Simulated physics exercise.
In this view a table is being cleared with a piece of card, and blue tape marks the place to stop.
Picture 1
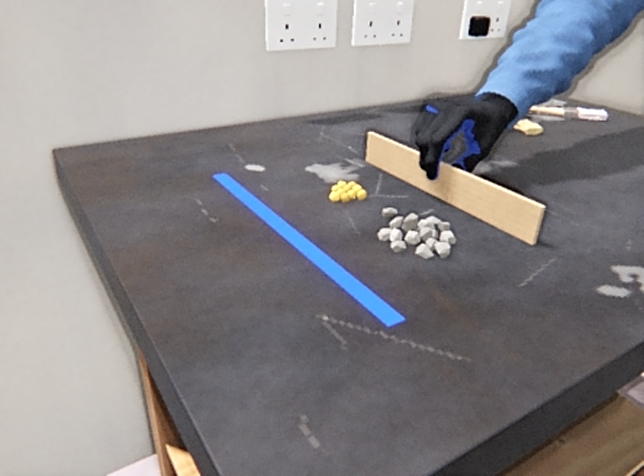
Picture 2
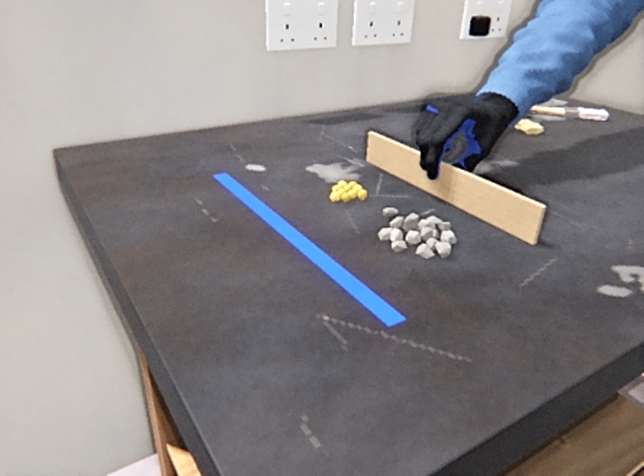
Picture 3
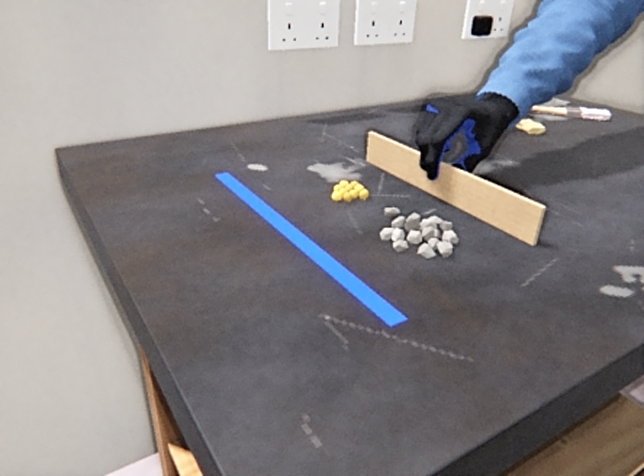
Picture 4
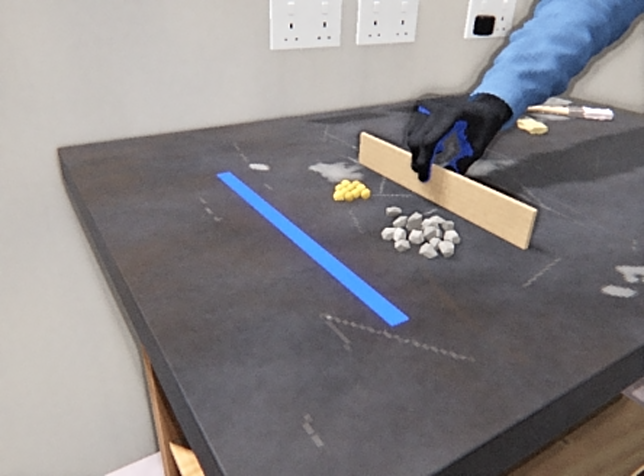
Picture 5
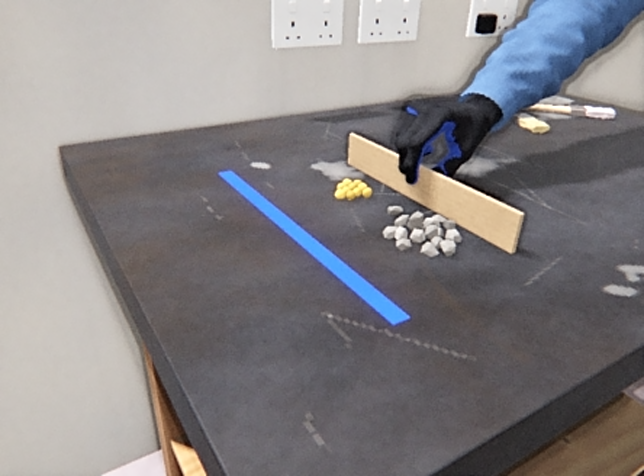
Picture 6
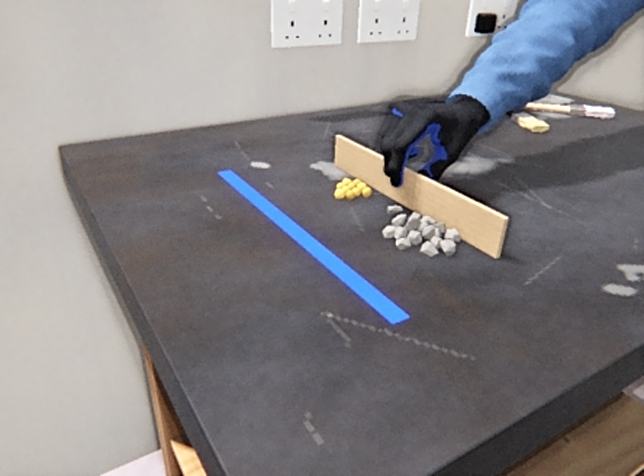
A gloved hand holding a piece of card upright, pausing, then sliding it left towards grey gravel and yellow balls on a dark table.
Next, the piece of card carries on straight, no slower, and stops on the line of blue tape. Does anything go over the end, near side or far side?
Front portion: None of it goes over; back portion: None of it goes over.
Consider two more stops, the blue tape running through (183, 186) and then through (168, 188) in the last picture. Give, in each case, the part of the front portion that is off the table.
With the first line you'd get 0 % off the table, and with the second 0 %.
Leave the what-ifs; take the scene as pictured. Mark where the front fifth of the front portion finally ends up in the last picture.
I'd place it close to (279, 276).
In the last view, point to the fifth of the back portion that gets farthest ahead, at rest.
Approx. (247, 212) px.
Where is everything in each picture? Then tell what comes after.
In the first frame, piece of card at (524, 217), at rest; blue tape at (225, 180), well back from the edge; edge at (118, 280); front portion at (422, 230), a few bits of gravel; back portion at (352, 194), a few puffed corn balls.
In the second frame, piece of card at (524, 217), at rest; back portion at (352, 194).
In the third frame, piece of card at (524, 218); front portion at (424, 230).
In the fourth frame, piece of card at (516, 221); back portion at (356, 193).
In the fifth frame, piece of card at (503, 225); front portion at (428, 228).
In the sixth frame, piece of card at (487, 229); blue tape at (230, 177); edge at (124, 276); front portion at (423, 230), about a quarter pushed along; back portion at (357, 192).
Then, 0.48 s past the last view, piece of card still moving, near (349, 182); front portion all on the table, its front near (335, 247); back portion all on the table, its front near (305, 202).
Then, 0.99 s past the last view, piece of card stopped at the blue tape; front portion all on the table, its front near (264, 266); back portion all on the table, its front near (243, 216).
Finally, piece of card stopped at the blue tape; front portion all on the table, its front near (264, 266); back portion all on the table, its front near (243, 216).
